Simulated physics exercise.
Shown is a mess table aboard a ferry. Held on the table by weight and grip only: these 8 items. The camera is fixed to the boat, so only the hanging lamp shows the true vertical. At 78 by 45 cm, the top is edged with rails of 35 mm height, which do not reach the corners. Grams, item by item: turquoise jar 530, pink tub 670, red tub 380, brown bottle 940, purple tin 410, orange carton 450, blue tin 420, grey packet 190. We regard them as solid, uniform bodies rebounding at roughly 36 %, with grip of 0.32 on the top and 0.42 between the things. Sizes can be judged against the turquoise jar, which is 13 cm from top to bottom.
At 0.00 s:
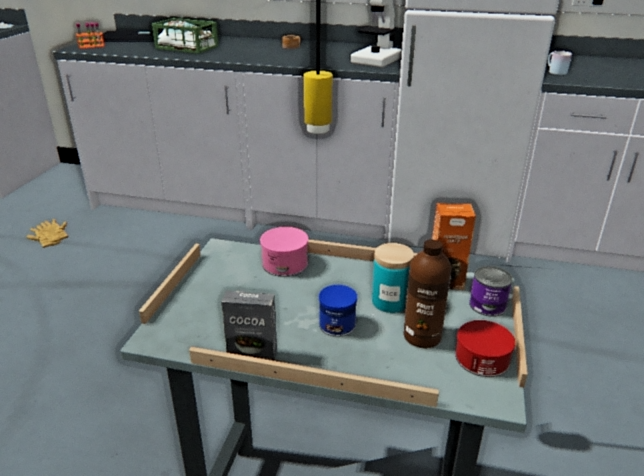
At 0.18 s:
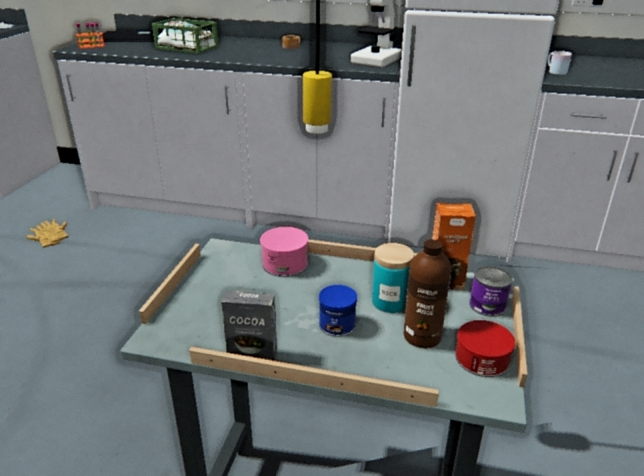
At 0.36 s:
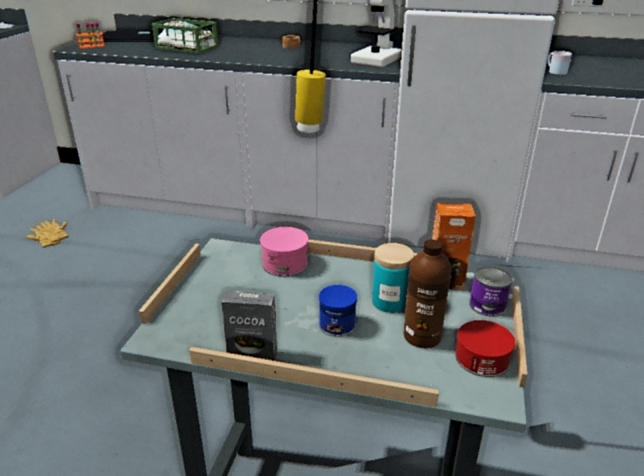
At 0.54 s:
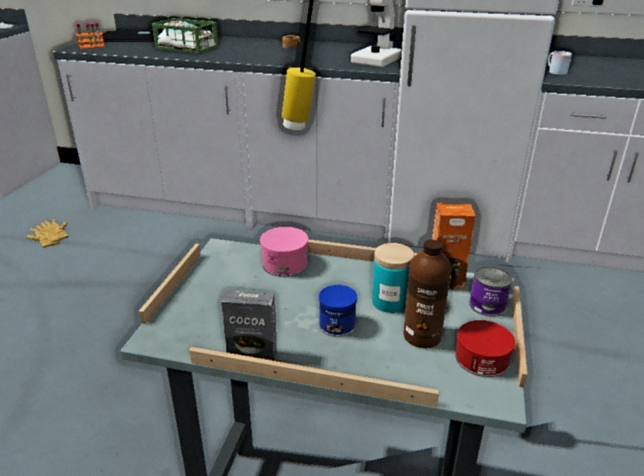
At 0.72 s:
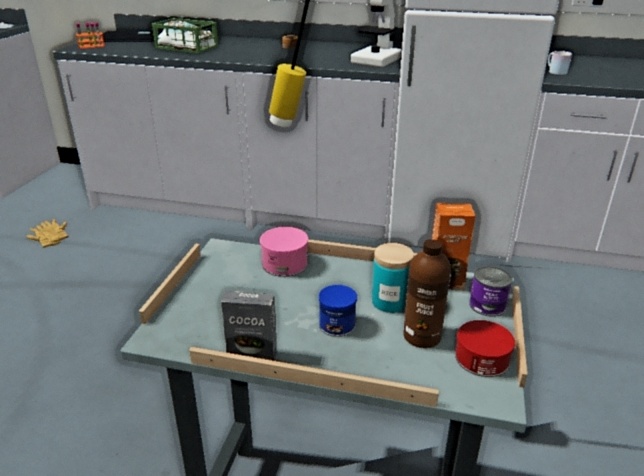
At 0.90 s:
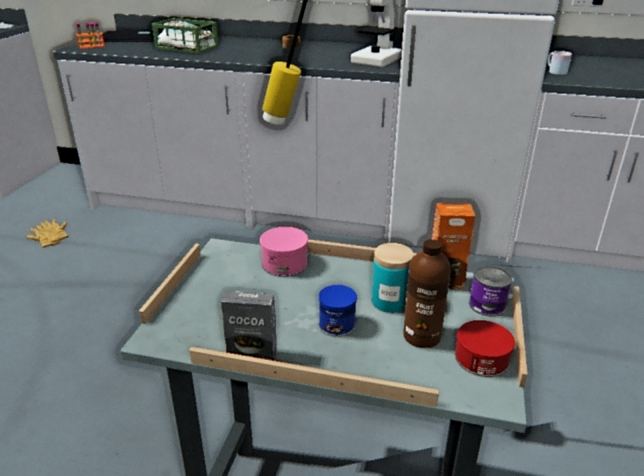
Yellow hanging lamp swinging steadily to the left above a table of jars, tubs and cartons that stay in place.
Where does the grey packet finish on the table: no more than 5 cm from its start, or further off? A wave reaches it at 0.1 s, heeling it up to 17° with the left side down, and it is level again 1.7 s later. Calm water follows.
The grey packet finishes within that distance.
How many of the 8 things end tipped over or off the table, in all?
0.
After 1.30 s, floor tilted 11°, left side down.
After 1.80 s, boat level.
At rest (2.3 s), all 8 in place, give or take 5 cm. Seen from the same camera at the end, grey packet near (249, 326).
